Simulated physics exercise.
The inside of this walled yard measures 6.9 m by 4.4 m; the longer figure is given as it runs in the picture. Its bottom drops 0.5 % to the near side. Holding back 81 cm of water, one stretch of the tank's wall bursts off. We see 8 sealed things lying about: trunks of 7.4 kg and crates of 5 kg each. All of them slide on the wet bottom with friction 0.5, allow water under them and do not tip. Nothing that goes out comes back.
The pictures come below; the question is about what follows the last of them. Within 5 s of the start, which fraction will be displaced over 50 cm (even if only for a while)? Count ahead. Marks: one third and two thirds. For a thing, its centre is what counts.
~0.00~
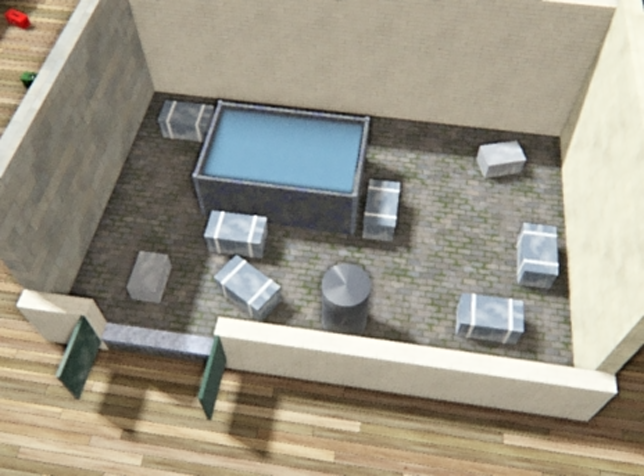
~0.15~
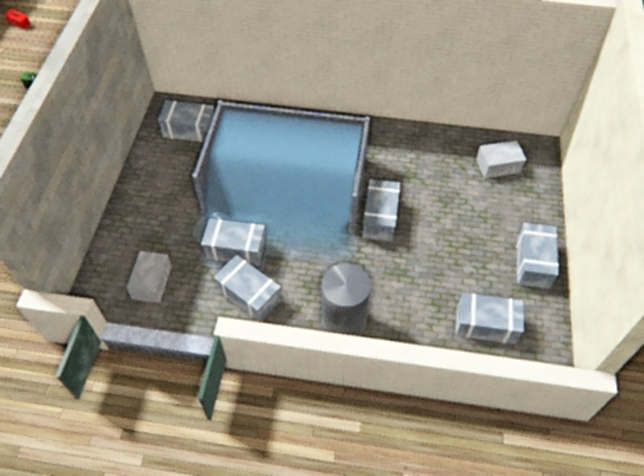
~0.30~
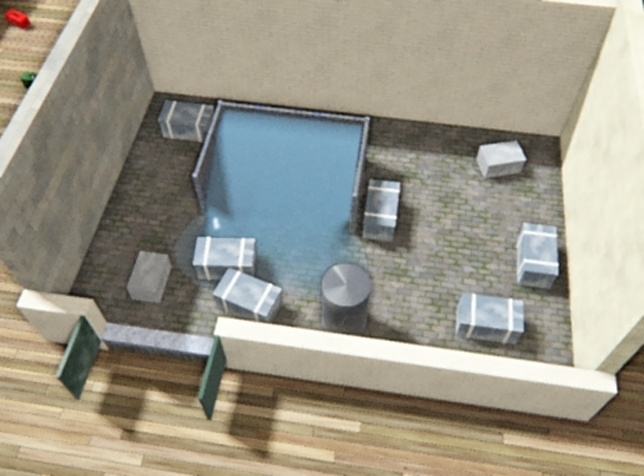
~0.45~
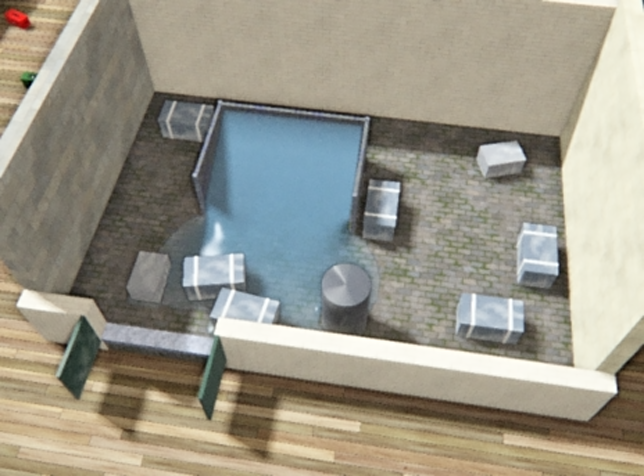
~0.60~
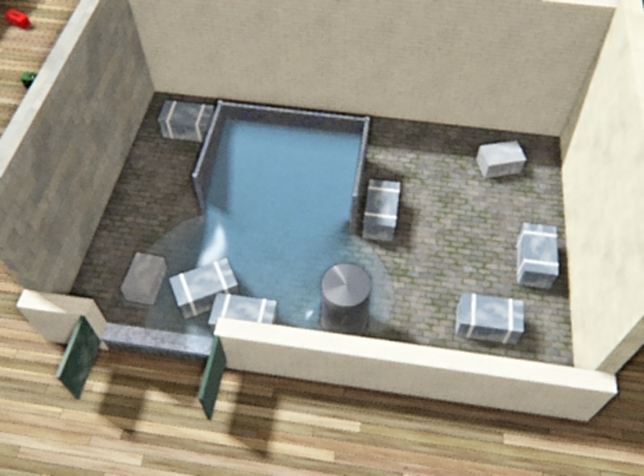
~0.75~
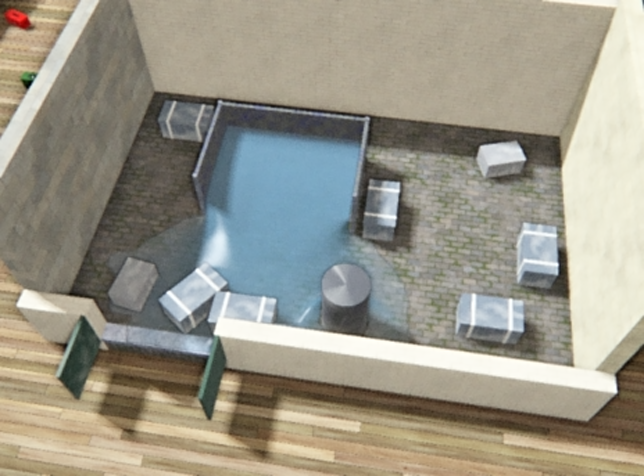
My guess is it is going to land at two thirds or higher.
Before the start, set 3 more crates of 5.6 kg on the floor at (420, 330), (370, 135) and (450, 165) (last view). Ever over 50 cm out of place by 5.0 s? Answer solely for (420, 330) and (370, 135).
The first comes out beyond the limit, the second within the limit.
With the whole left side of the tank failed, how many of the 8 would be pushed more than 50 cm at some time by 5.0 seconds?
4.
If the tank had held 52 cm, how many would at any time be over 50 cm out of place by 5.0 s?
That would give 5.
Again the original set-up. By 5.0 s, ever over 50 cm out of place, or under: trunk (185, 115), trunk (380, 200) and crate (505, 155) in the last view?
First exceeding it, second falling below it, third exceeding it.
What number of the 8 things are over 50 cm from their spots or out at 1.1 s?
I count 2.
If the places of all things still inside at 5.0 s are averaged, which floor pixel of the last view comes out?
Somewhere near (376, 151).
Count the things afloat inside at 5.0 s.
5 at that moment.
After 1.1 s 2 of 8 are over 50 cm from their spots; 3 afloat.
After 2.2 s 4 of 8 are over 50 cm from their spots; 1 afloat.
After 3.5 s 5 of 8 are over 50 cm from their spots; 2 afloat.
After 5.0 s 7 of 8 are over 50 cm from their spots, and 7 have been at some point; 5 afloat.
